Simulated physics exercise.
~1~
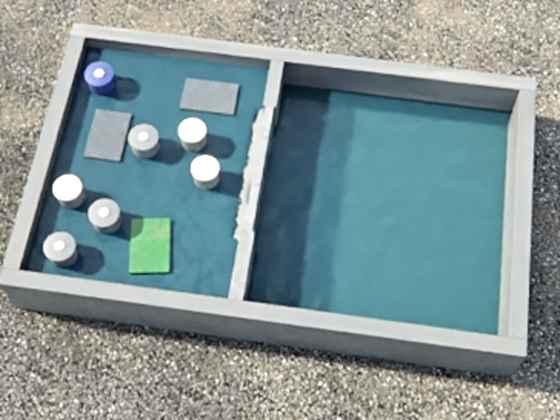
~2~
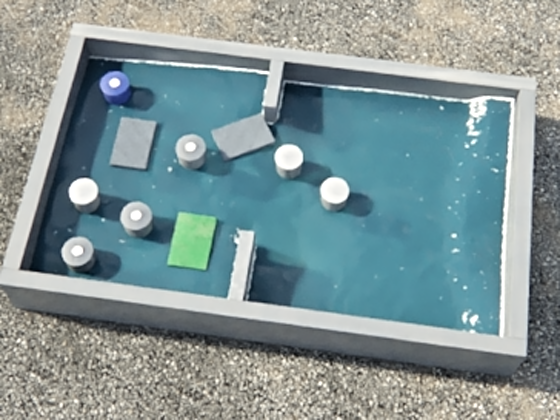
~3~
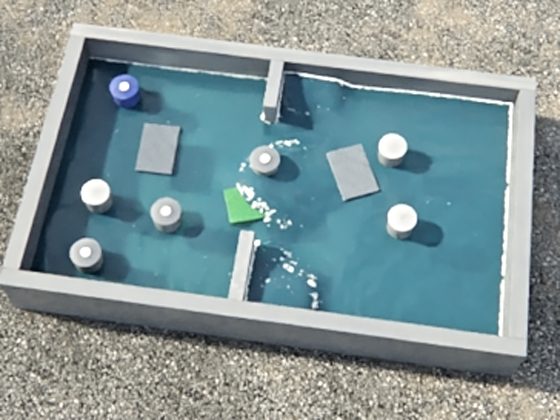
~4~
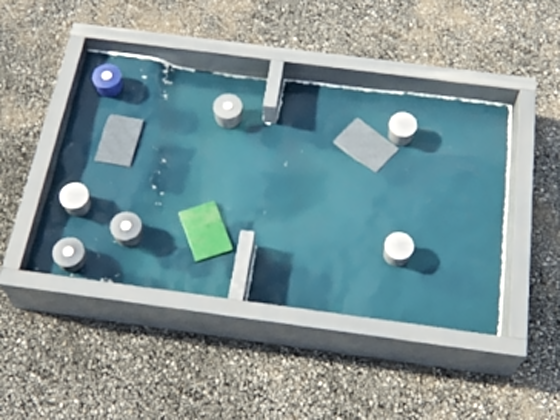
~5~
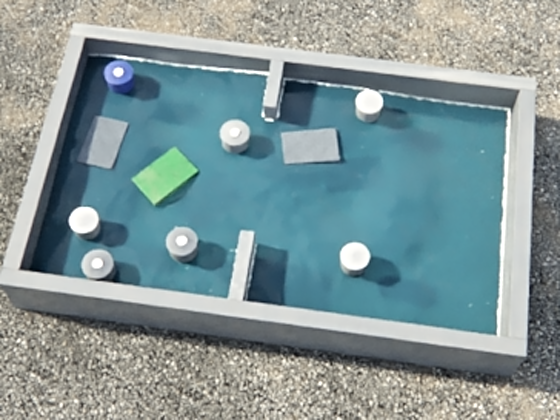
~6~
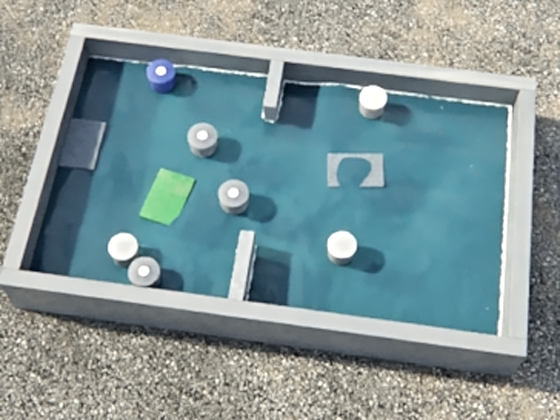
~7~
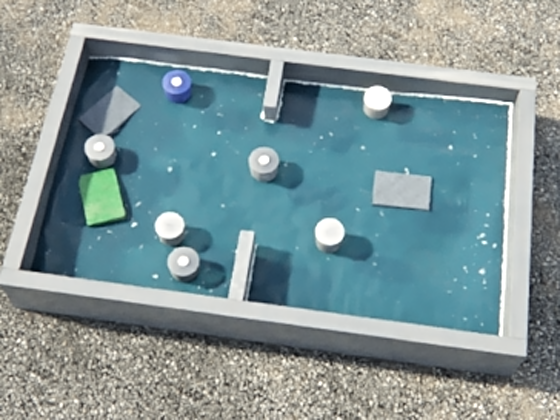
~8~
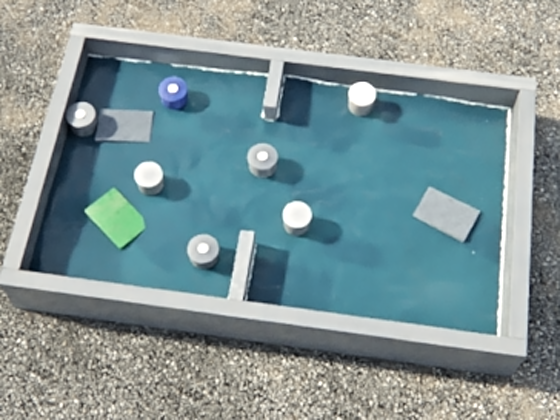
A grey-walled rectangular basin of teal water sits on gravelly ground, viewed from above at an angle, with a divider closing off its left part. Floating on that side are white and grey round tubs, a blue one in the top corner, two flat grey pieces and a green one. The middle of the divider opens, and two white tubs and a grey slab drift through to the right. The green piece nears the gap, then swings back left, while the blue tub wanders along the top. Finally, the slab floats far right, two white tubs remain beyond the divider line, and green and blue stay left.
